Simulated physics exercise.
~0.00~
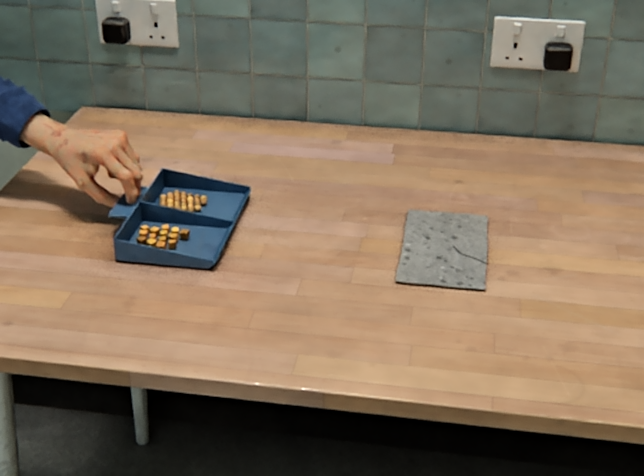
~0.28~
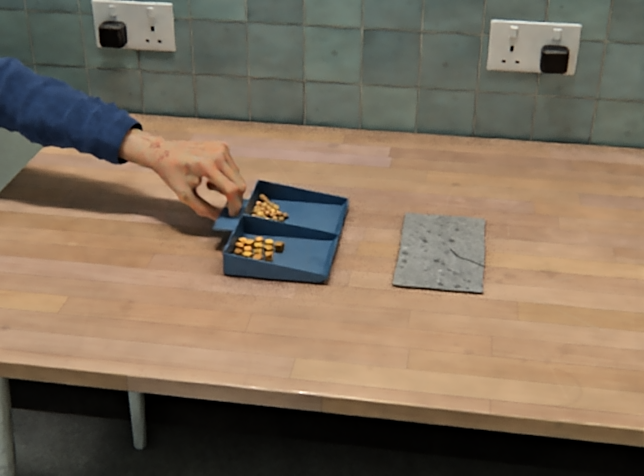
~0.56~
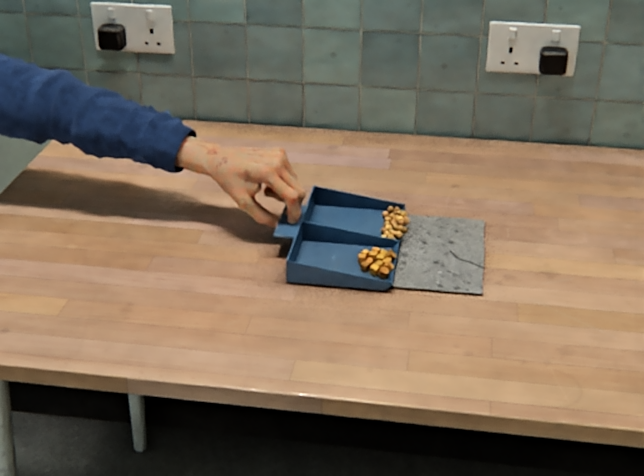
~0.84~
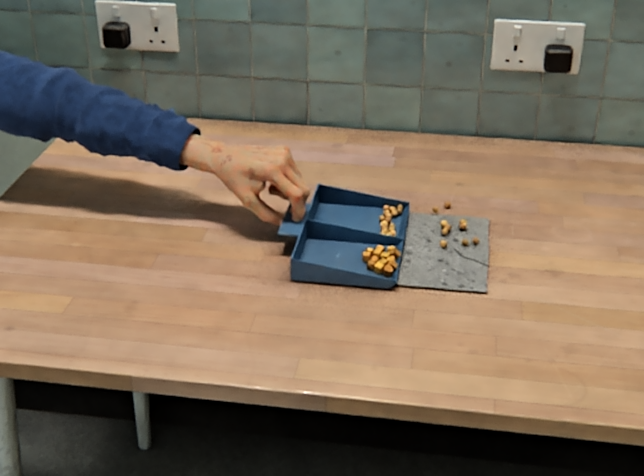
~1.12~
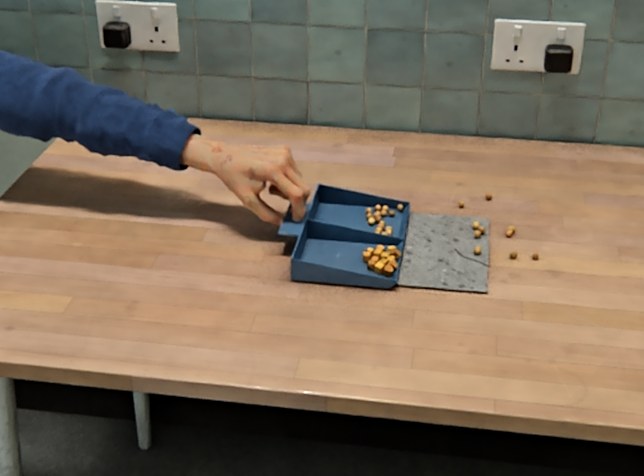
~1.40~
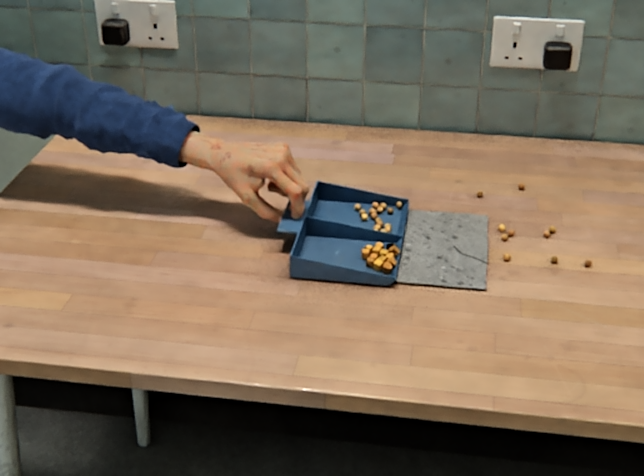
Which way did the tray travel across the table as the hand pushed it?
The tray slid to the right, towards the grey slab.
